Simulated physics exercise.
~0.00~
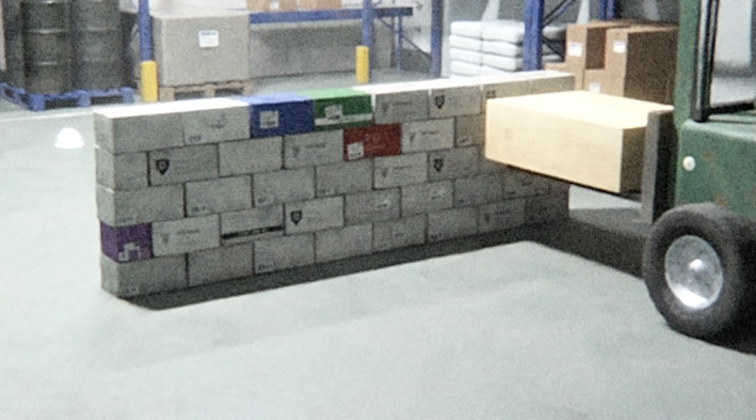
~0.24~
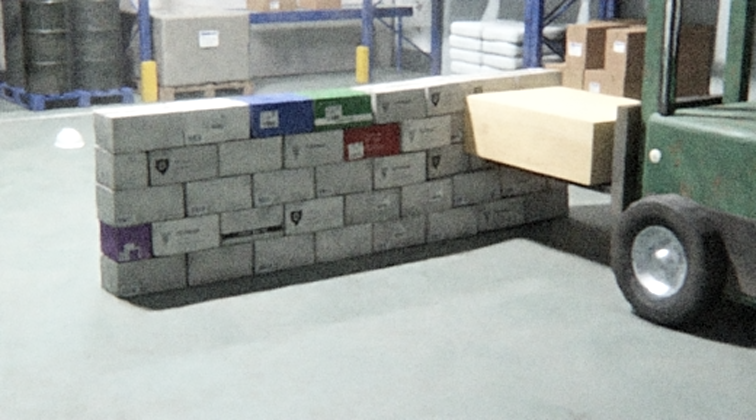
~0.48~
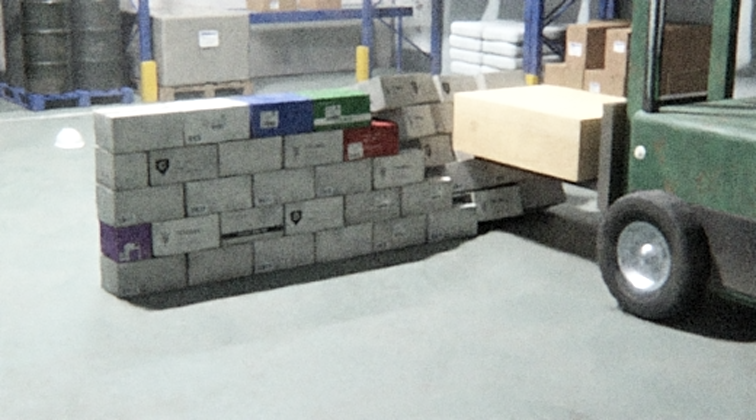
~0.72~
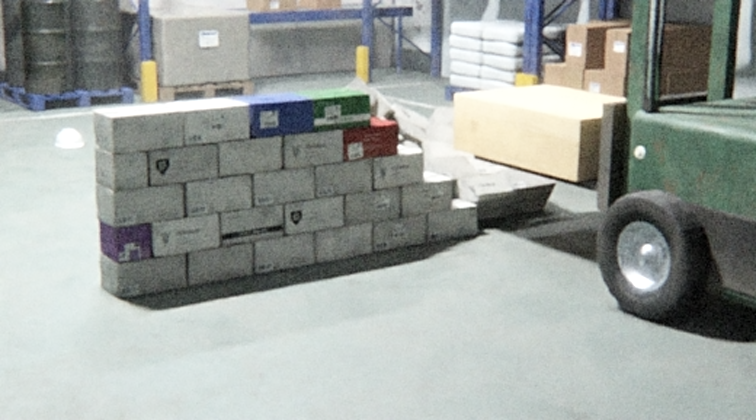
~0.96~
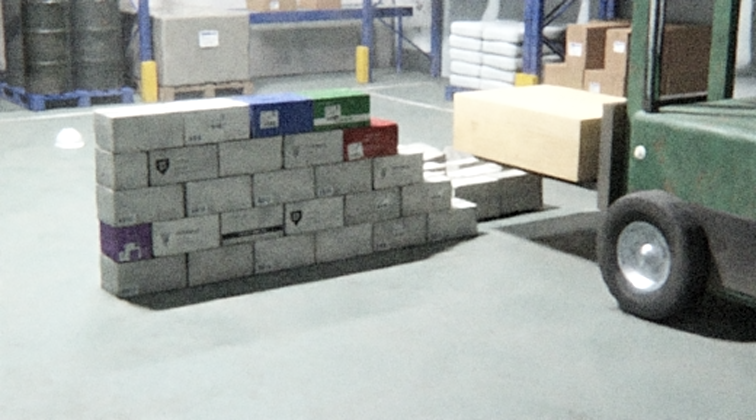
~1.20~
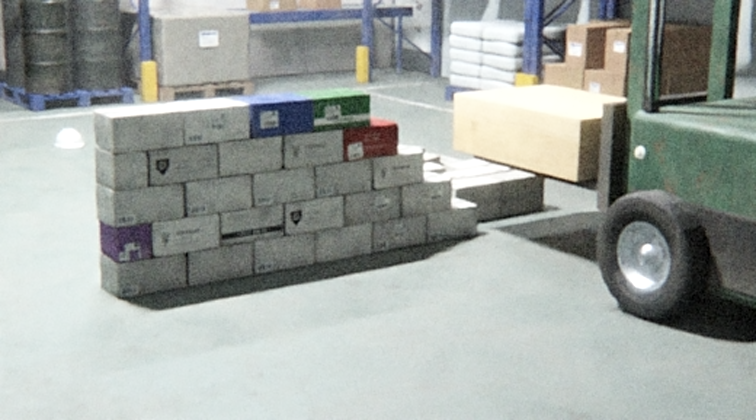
In a warehouse, a green forklift carrying a pale crate rolled left into the right end of a stacked wall of grey parcels, then stopped as that end toppled backward into a low heap, leaving the purple, red, blue and green parcels in place.
